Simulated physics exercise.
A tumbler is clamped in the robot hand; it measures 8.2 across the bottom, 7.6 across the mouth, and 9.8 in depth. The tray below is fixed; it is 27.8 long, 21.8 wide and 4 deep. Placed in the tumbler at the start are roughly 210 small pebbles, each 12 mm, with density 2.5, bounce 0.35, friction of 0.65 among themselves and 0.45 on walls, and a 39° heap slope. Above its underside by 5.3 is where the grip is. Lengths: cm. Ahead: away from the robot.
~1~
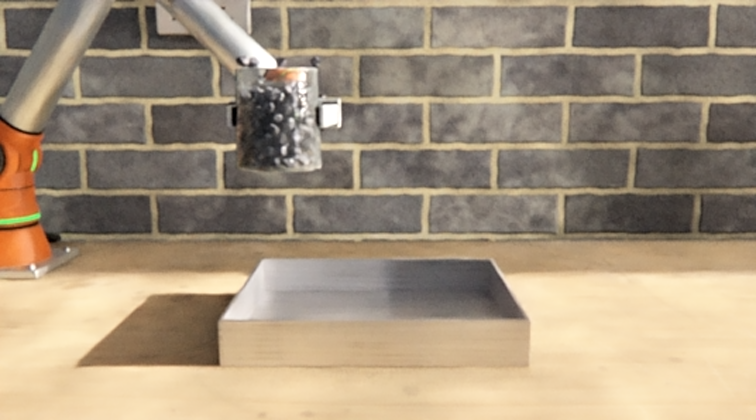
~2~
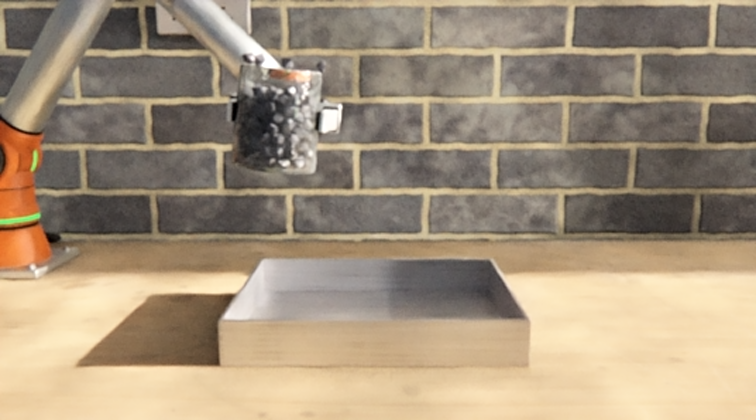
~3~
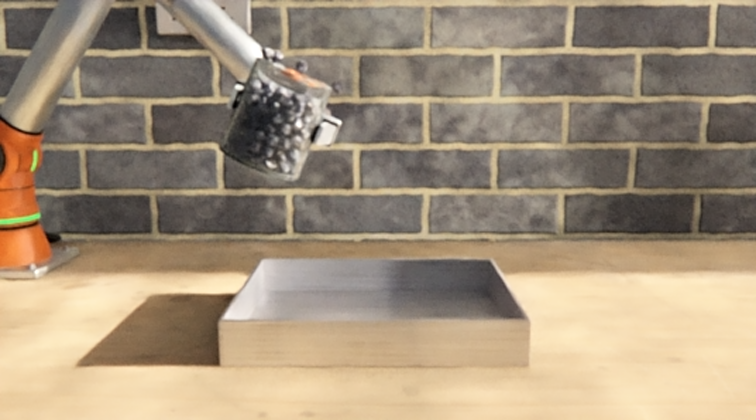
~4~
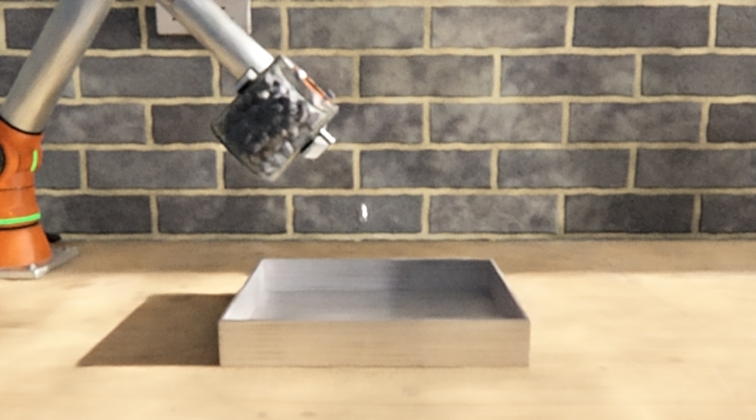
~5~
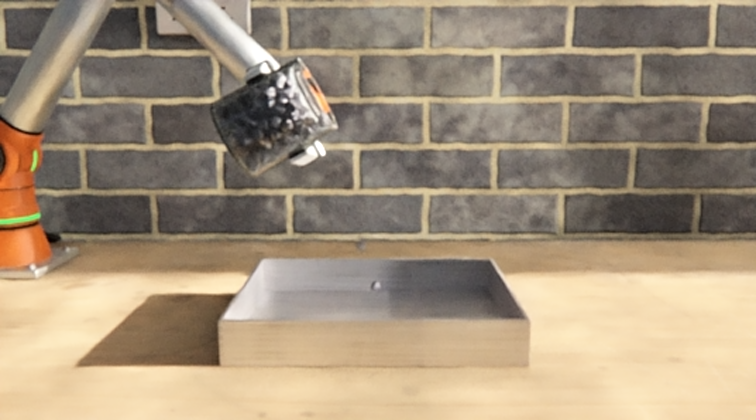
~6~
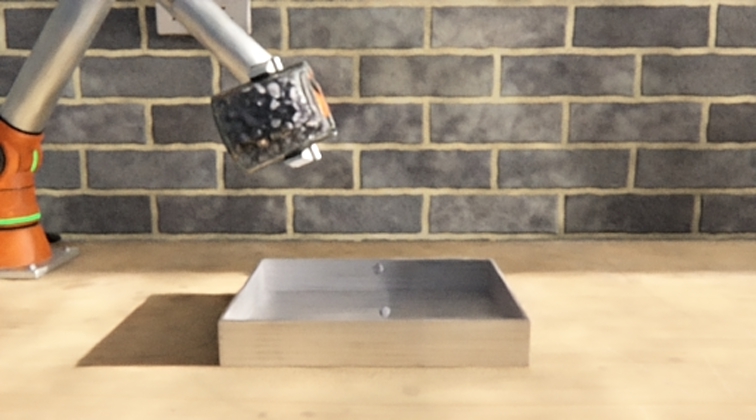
A robot arm tilts a clear tumbler of dark pebbles rightward, and two drop into the tray.
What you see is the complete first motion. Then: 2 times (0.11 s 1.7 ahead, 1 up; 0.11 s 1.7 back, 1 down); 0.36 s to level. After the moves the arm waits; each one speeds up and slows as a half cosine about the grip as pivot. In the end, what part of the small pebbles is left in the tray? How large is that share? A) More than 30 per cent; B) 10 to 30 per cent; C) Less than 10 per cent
Option C: Less than 10 per cent.
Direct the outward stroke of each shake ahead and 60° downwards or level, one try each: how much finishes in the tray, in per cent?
Estimates, in order: 0 % then 5 %.
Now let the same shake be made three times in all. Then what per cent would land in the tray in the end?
It would then be around 5 per cent.
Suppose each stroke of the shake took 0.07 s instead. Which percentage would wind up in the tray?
Then roughly 25 percent.
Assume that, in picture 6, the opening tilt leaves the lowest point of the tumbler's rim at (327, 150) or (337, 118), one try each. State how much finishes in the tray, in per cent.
Around 20 per cent, then around 0 per cent.
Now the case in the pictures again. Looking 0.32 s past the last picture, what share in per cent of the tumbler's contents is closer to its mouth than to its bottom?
Something like 40 percent sits in that half.
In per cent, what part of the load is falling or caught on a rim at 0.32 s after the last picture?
I'd put it near 1 per cent.
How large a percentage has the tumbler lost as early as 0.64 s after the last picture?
Share out so far: Near 5 %.
Then, 0.32 s after the last picture, tilted 68° forward, highest piece 26 above the table; 206 in the tumbler, 4 in the tray, 2 in flight or on a rim.
Then, 0.64 s after the last picture, tilted 28° forward, highest piece 26 above the table; 202 in the tumbler, 9 in the tray, 1 in flight or on a rim.
Then, 1.00 s after the last picture, level, highest piece 26 above the table; 202 in the tumbler, 10 in the tray.
Then, 2.05 s after the last picture, level, highest piece 26 above the table; 202 in the tumbler, 10 in the tray.
Final count, 202 in the tumbler, 10 in the tray. That is 5 % in the tray.
